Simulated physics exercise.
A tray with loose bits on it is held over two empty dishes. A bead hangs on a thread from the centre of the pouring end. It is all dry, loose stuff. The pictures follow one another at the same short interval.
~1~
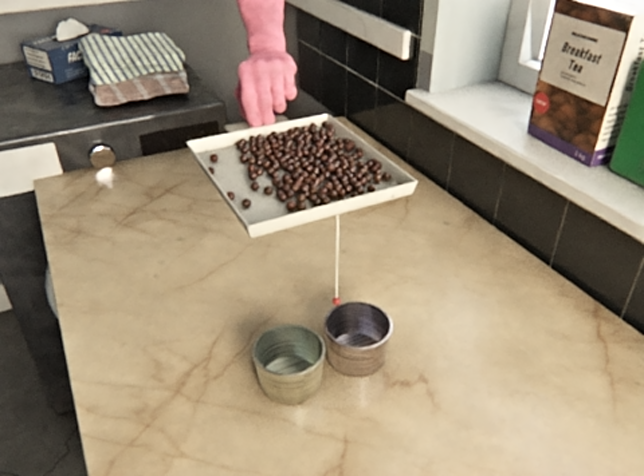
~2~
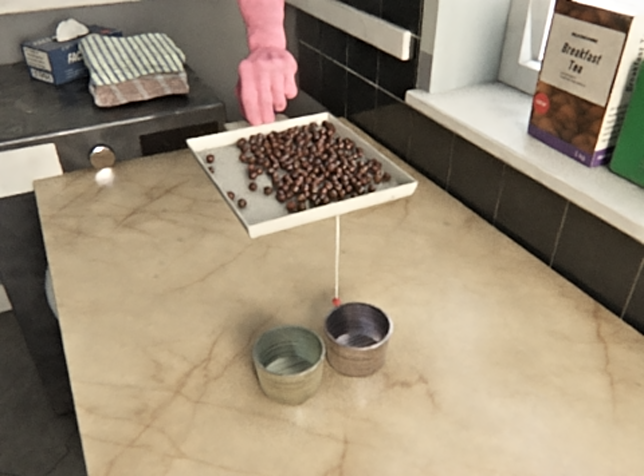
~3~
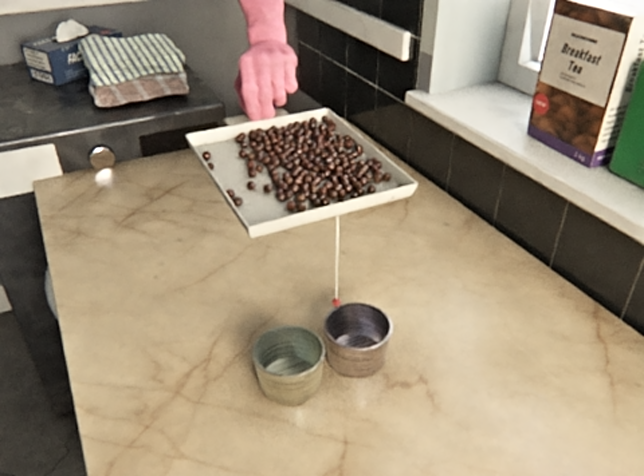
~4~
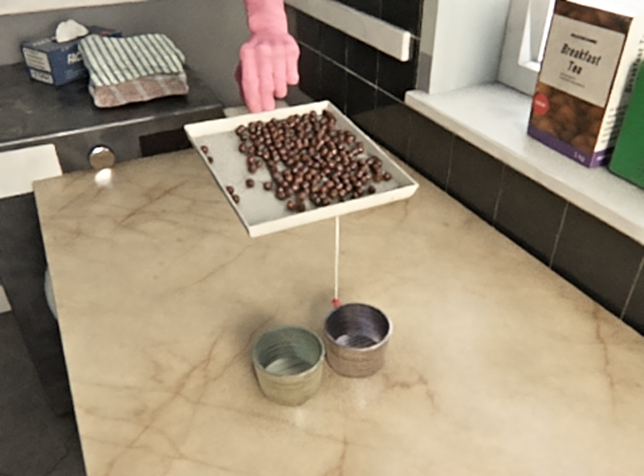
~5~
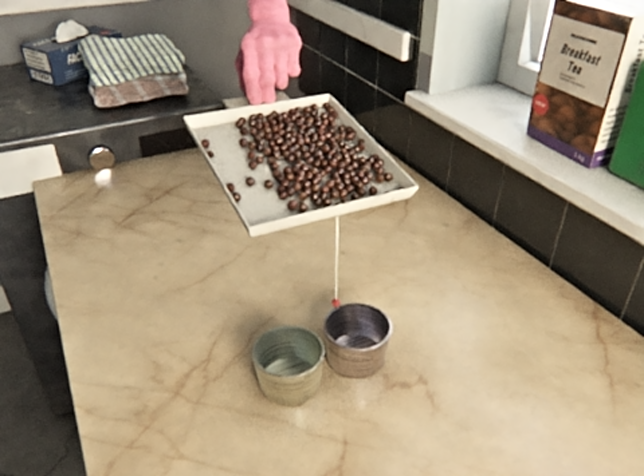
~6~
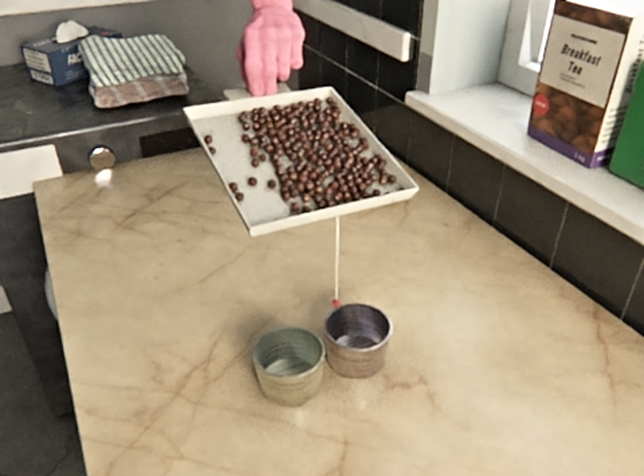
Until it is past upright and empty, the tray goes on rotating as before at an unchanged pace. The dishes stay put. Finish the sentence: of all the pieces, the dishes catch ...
... fewer than half.
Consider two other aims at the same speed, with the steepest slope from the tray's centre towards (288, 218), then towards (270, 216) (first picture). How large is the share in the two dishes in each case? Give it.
Case one near 60 %; case two near 40 %.
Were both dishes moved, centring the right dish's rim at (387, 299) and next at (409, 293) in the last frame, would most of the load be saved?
Well, the minor share the first time and the minor share the second time.
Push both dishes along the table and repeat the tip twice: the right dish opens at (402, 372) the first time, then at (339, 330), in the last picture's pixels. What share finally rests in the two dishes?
First placement: Some 0 %; second placement: Some 20 %.
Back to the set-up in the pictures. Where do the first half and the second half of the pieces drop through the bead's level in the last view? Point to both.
First roughly (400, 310), then roughly (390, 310).
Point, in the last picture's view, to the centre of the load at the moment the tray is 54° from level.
I'd mark it close to (353, 170).
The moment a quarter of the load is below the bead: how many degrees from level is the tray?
About 75 degrees.
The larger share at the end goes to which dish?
The one to the right.
Shortly afterwards, tray tipped steeply; the whole lot on the tray.
Next, tray tipped right over; near a quarter on the tray; a little in the left dish; near a quarter in the right dish; near half outside both; near a quarter in the air.
Some moments later, tray tipped past a quarter turn; a little in the left dish; near a quarter in the right dish; near two thirds outside both.
In the end, tray tipped past a quarter turn; a little in the left dish; near a quarter in the right dish; near two thirds outside both.
